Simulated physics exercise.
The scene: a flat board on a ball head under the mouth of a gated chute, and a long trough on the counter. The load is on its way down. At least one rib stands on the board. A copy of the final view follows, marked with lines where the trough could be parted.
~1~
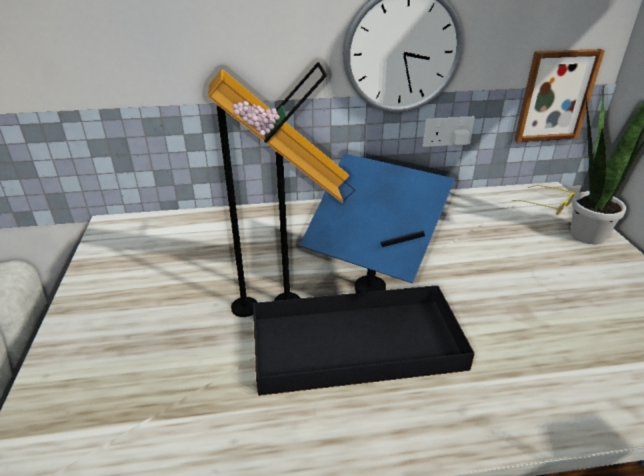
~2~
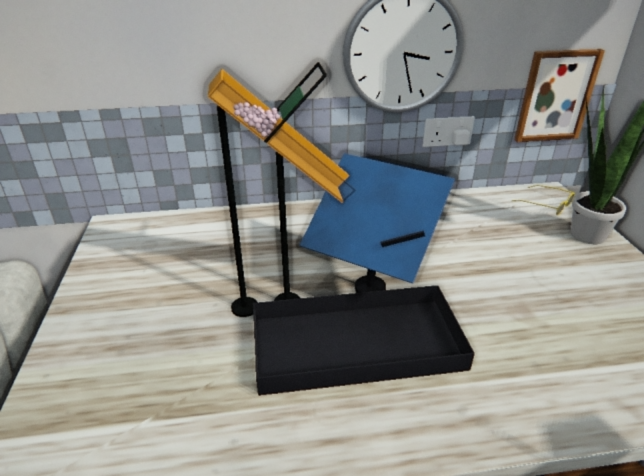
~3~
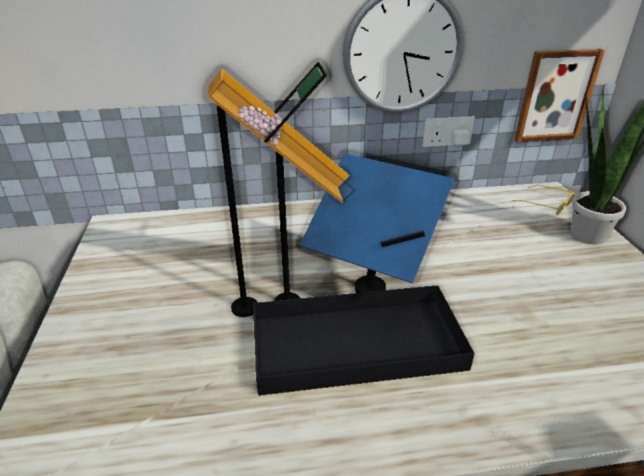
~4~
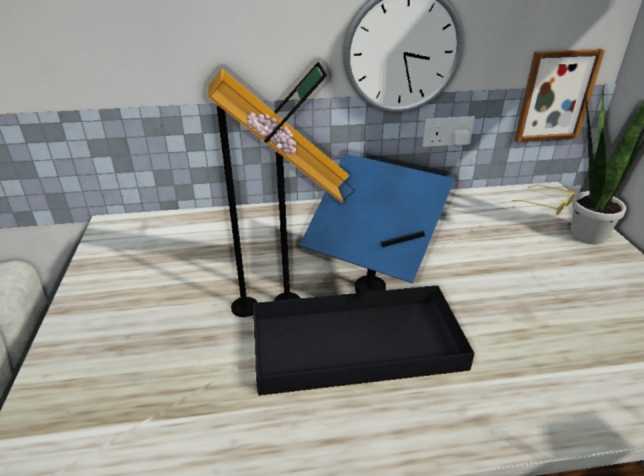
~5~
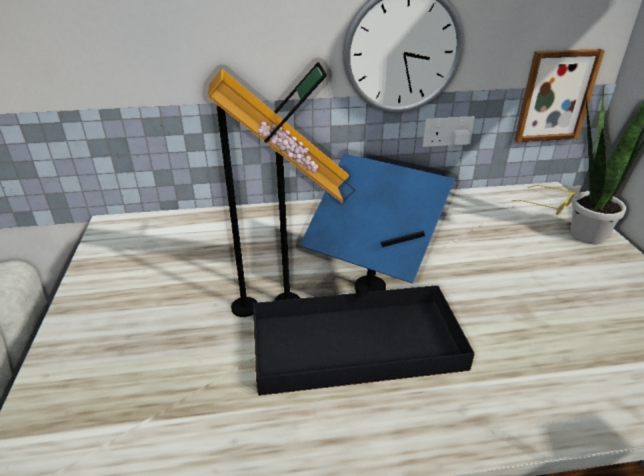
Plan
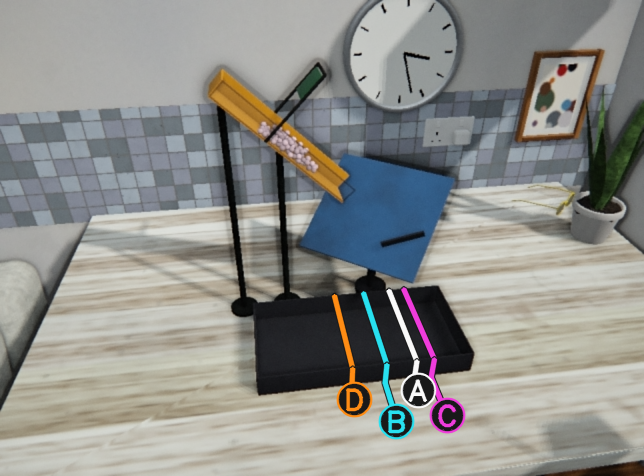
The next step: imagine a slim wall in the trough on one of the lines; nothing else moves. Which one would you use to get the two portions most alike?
D.
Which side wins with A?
The left side.
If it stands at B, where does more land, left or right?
Left.
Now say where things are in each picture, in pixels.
Load behind the gate near (259, 117), sugar pearls; lip of the chute near (340, 195), sloping fairly steeply, in the first picture.
Middle of the board near (375, 212), tilted fairly steeply; middle of its low edge near (353, 263); of its high edge near (397, 165), in the second picture.
Front corners of the trough near (257, 378) and (474, 353), empty; front of the load near (275, 141), in the third picture.
Middle of the load near (277, 135); its front near (293, 150), close to a third of the way to the lip; rib from (424, 231) to (380, 243), in the fourth picture.
Middle of the load near (286, 142); its front near (315, 167), close to two thirds of the way to the lip, in the fifth picture.
On the marked copy, line A crosses the front rim at (416, 360); line B crosses the front rim at (386, 363); line C crosses the front rim at (434, 358); line D crosses the front rim at (352, 367).
For line A, of what is caught, the bulk on the left of the divider, a small share on the right.
For line B, of what is caught, the bulk on the left of the divider, close to a quarter on the right.
For line C, of what is caught, the bulk on the left of the divider, a small share on the right.
For line D, of what is caught, close to half on the left of the divider, close to half on the right.
